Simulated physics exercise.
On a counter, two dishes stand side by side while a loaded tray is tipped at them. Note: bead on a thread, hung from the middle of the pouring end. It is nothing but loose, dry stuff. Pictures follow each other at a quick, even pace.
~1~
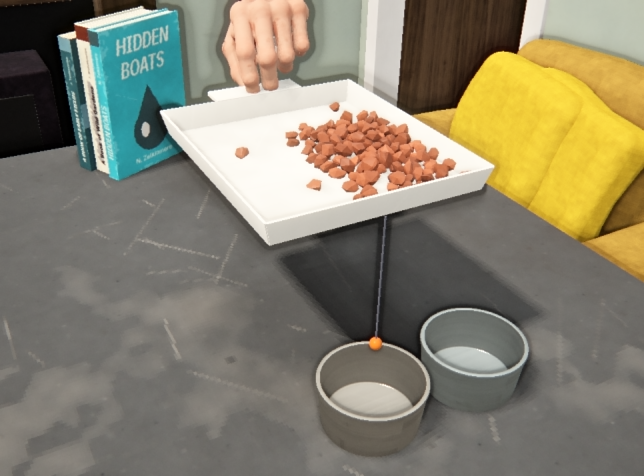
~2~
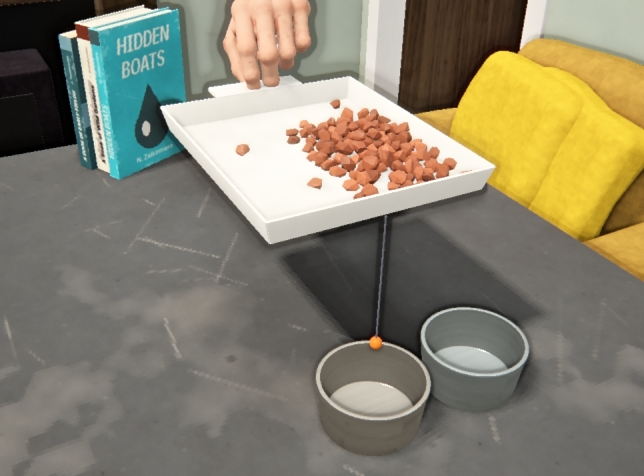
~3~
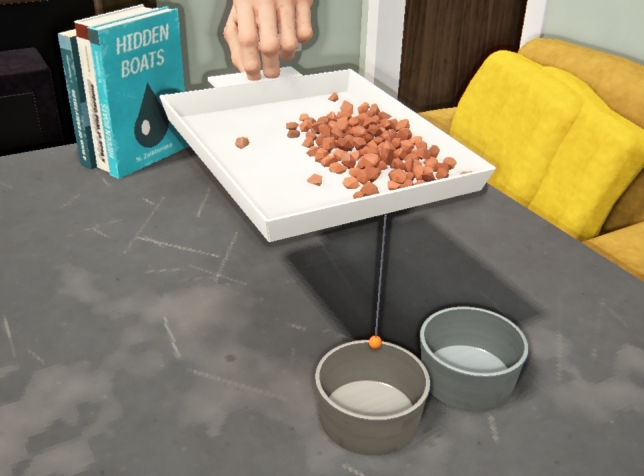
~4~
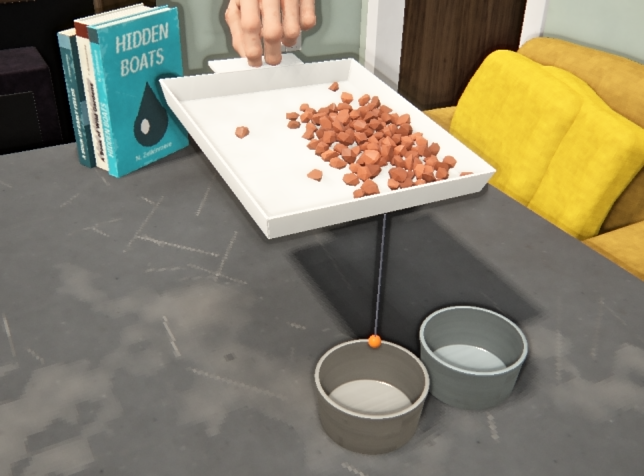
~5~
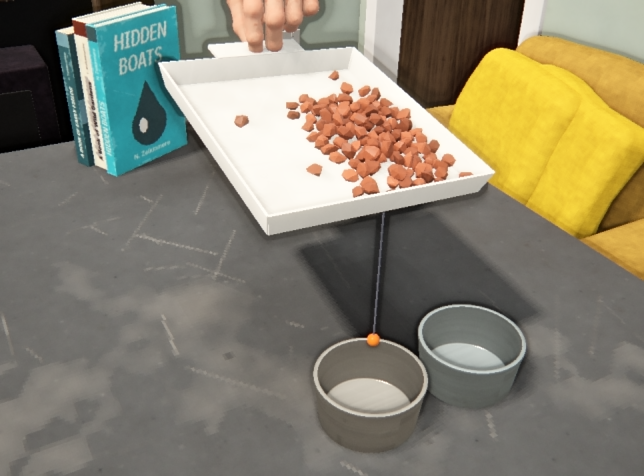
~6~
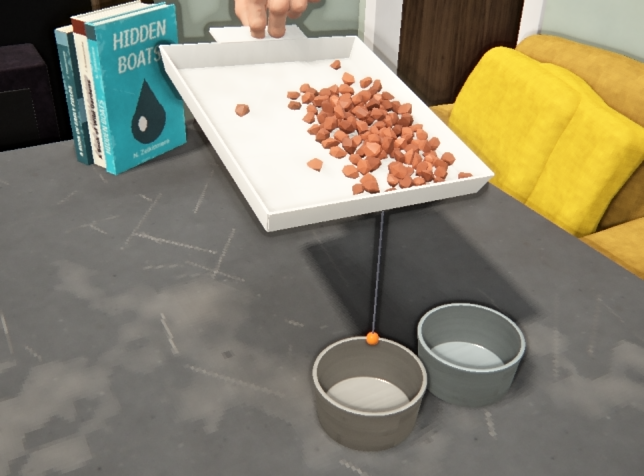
The clip opens on a hand at the far edge of a white tray of reddish-brown chunks, above two empty round dishes on a dark, scratched table. The tray starts out nearly still, then its far side rises slightly and the chunks shift a little, while an orange bead hangs beneath on a thread.
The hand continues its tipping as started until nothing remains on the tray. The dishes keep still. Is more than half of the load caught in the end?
So the dishes mostly succeed at catching it, really.
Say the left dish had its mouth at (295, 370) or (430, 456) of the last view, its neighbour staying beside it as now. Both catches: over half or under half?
Well, not up to half at the first spot and not up to half at the second.
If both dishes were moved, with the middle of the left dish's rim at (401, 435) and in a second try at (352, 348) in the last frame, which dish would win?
The first try: The right-side dish. The second: The right-side dish.
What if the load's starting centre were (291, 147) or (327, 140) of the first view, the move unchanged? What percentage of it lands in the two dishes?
Around 70 then around 80 per cent.
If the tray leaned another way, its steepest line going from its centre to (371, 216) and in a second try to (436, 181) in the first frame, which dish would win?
Outcome one: The left side; outcome two: The right side.
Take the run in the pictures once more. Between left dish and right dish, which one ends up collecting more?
More ends in the right one.
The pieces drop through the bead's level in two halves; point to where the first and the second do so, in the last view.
Starting near (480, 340), moving on to near (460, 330).
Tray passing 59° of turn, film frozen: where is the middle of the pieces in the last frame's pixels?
The load's middle is around (420, 129).
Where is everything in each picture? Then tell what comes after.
The first picture shows corners of the pouring end near (269, 218) and (484, 165), level; middle of the load near (373, 153), bits of crushed brick; left dish near (402, 431); right dish near (505, 388); bead on its thread near (376, 344).
The second picture shows corners of the pouring end near (270, 217) and (485, 165), level; middle of the load near (373, 152).
The third picture shows corners of the pouring end near (270, 215) and (485, 166), tipped barely, lowest at the right corner; middle of the load near (374, 149).
The fourth picture shows corners of the pouring end near (271, 213) and (486, 168), tipped a little, lowest at the right corner; middle of the load near (374, 144).
The fifth picture shows corners of the pouring end near (271, 210) and (485, 169), tipped a little, lowest at the right corner; middle of the load near (374, 139).
The sixth picture shows corners of the pouring end near (273, 207) and (485, 171), tipped a little, lowest at the right corner; middle of the load near (375, 134); left dish near (399, 426); right dish near (501, 383).
Shortly afterwards, tray tipped steeply; all but a few on the tray; only a few in the air.
Next, tray tipped right over; near a quarter on the tray; only a few in the left dish; near half in the right dish; near a quarter outside both; a little in the air.
Some moments later, tray tipped past a quarter turn; a little in the left dish; near two thirds in the right dish; near a third outside both.
In the end, tray tipped past a quarter turn; a little in the left dish; near two thirds in the right dish; near a third outside both.
